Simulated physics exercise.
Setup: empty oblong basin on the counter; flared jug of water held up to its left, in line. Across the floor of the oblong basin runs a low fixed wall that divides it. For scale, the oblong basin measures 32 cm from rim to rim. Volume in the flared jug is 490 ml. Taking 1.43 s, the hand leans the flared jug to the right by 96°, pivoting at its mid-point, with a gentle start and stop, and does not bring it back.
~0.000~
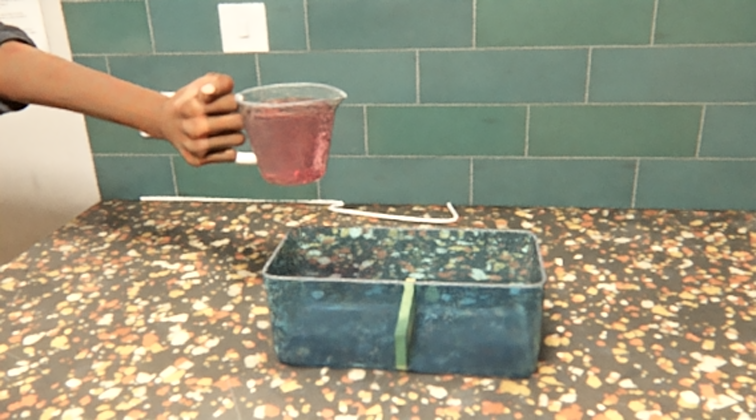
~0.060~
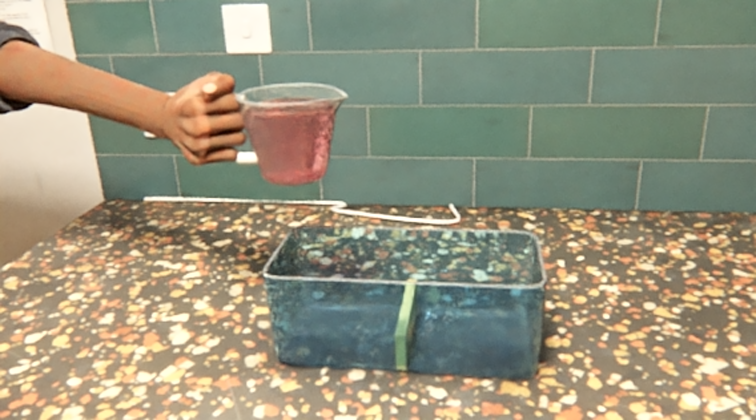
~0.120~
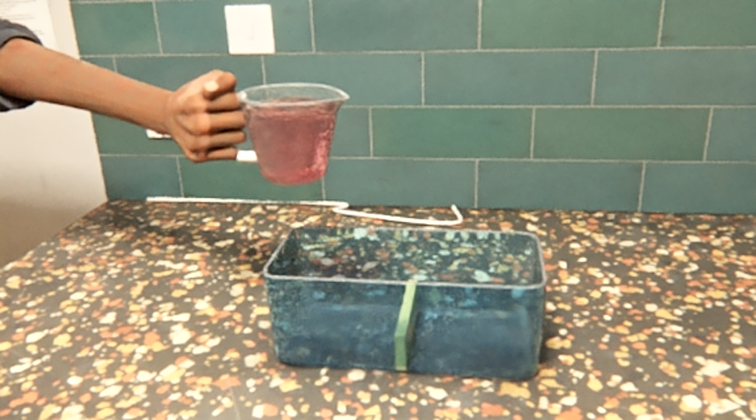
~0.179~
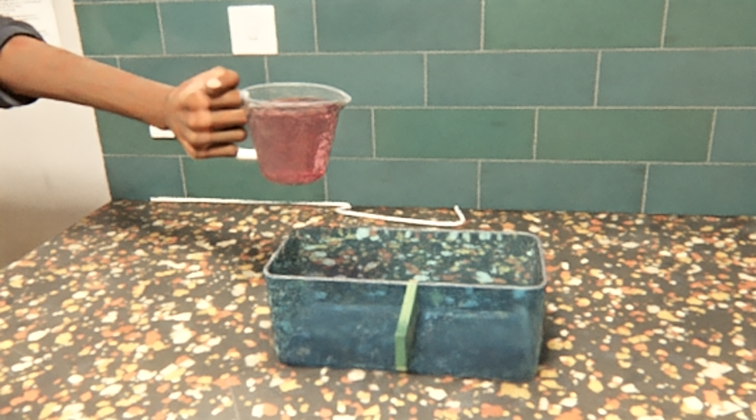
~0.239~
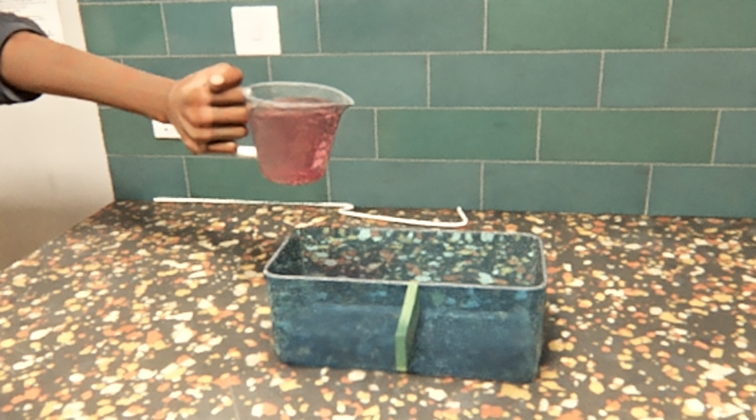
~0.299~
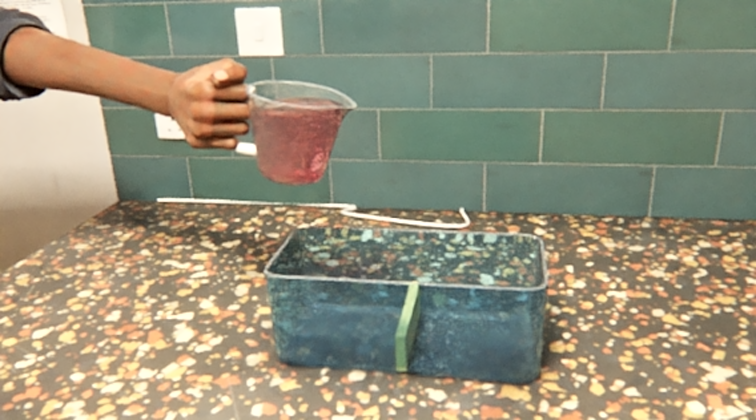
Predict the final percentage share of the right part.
Right part: About 68 %.
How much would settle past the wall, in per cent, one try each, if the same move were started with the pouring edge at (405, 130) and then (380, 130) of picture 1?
100 and 90 %.
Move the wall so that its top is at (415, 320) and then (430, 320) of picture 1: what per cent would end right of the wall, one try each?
Try 1: 55 %; try 2: 20 %.
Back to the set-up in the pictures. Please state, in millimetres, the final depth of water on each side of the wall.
The left ends up at roughly 8 mm, with the right at roughly 16 mm.
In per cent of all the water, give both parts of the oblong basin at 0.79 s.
About 1 left, 7 right.
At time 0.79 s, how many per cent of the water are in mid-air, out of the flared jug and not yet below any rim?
I'd put it at about 18 percent.
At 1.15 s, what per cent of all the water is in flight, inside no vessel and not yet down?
Airborne fraction: Approx. 18 %.
By 0.79 s the tilt is 56° and 73 per cent is still to pour, 1 is left of the wall and 7 right of it.
By 1.15 s the tilt is 87° and 19 per cent is still to pour, 8 is left of the wall and 55 right of it.
By 1.52 s the tilt is 96° and 1 per cent is still to pour, 30 is left of the wall and 68 right of it.
By 1.93 s the tilt is 96° and 0 per cent is still to pour, 31 is left of the wall and 68 right of it.
At rest 31 per cent lies left of the wall, 68 right of it and 1 outside.
